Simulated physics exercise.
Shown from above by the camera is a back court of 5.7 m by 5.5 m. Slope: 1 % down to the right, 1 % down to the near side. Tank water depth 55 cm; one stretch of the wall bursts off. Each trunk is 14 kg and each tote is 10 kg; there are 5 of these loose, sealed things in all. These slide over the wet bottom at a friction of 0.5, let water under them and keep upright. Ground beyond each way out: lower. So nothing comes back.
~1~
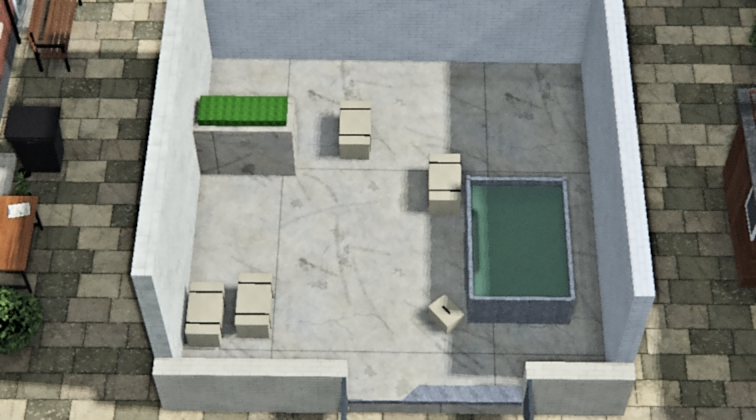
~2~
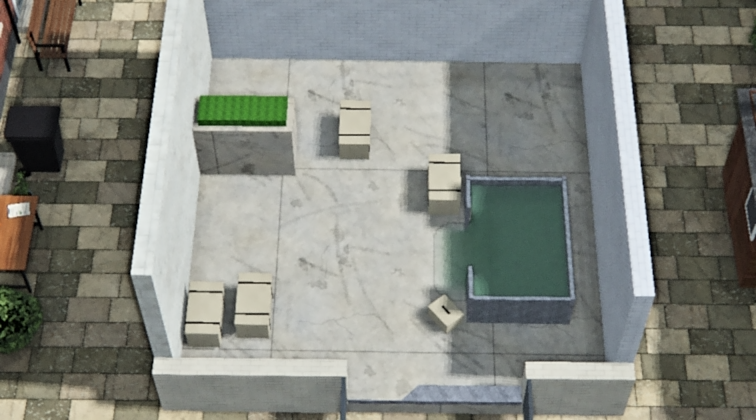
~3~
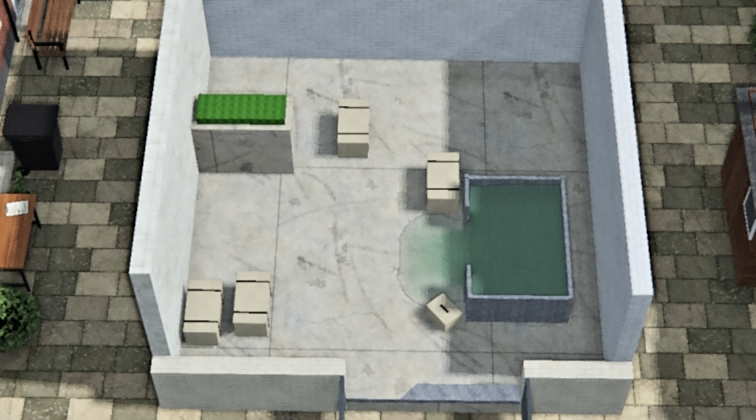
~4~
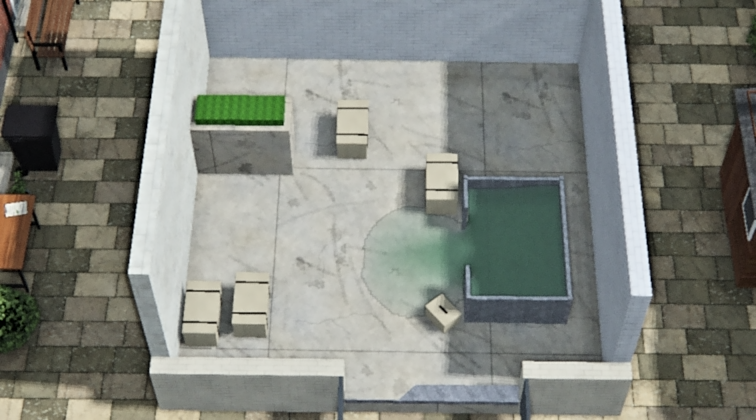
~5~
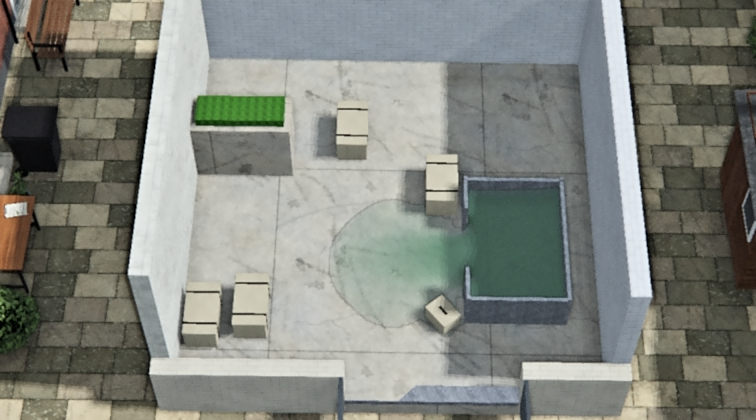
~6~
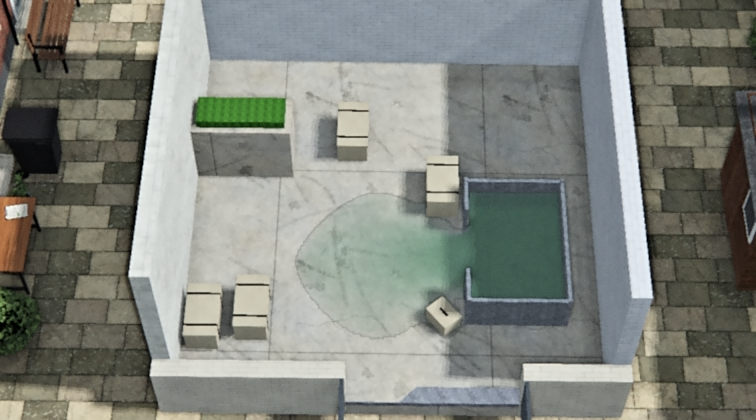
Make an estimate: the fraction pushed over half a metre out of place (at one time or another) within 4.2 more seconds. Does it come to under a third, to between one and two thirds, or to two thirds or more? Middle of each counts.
Between one and two thirds.
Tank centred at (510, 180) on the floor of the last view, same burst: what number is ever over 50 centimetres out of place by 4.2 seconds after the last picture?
Count: 4.
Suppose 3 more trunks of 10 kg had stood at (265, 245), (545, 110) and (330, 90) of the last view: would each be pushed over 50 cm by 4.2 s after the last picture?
In the order asked: Above the mark; below the mark; below the mark.
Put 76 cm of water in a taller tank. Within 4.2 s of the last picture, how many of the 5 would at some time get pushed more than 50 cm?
Then it comes to 2.
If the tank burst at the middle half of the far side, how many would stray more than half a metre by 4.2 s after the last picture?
1.
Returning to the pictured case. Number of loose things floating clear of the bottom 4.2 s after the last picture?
At that point I count 2.
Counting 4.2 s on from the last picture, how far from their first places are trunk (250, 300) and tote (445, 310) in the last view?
Object 1: 60 cm. Object 2: 0 cm.
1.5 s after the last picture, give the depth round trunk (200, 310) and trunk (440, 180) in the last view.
Depth approx. 9 cm / 1 cm.
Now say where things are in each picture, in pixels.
A trunk at (204, 307), on the bottom; a tote at (446, 310) rests on the ground; water covers 2.5 m2; 0 of 5 have shifted, in the first picture.
A trunk at (204, 307) rests on the ground; a tote at (446, 310) rests on the ground; 3.0 m2 under water; 0 of 5 have shifted, in the second picture.
A trunk at (202, 306) rests on the ground; a tote at (444, 309) rests on the ground; water covers 3.6 m2; 0 of 5 have shifted, in the third picture.
A trunk at (201, 306), on the bottom; a tote at (443, 310), on the bottom; 4.5 m2 under water; 0 of 5 have shifted, in the fourth picture.
A trunk at (201, 307) rests on the ground; a tote at (443, 311) rests on the ground; water covers 5.4 m2; 0 of 5 have shifted, in the fifth picture.
A trunk at (202, 309) rests on the ground; a tote at (444, 312), on the bottom; 6.4 m2 under water; 0 of 5 have shifted, in the sixth picture.
Then, 0.4 s after the last picture 0 of 5 are over 50 cm from their spots; 0 afloat.
Then, 1.5 s after the last picture 0 of 5 are over 50 cm from their spots; 2 afloat.
Then, 2.8 s after the last picture 0 of 5 are over 50 cm from their spots; 2 afloat.
Then, 4.2 s after the last picture 2 of 5 are over 50 cm from their spots, and 2 have been at some point; 2 afloat.
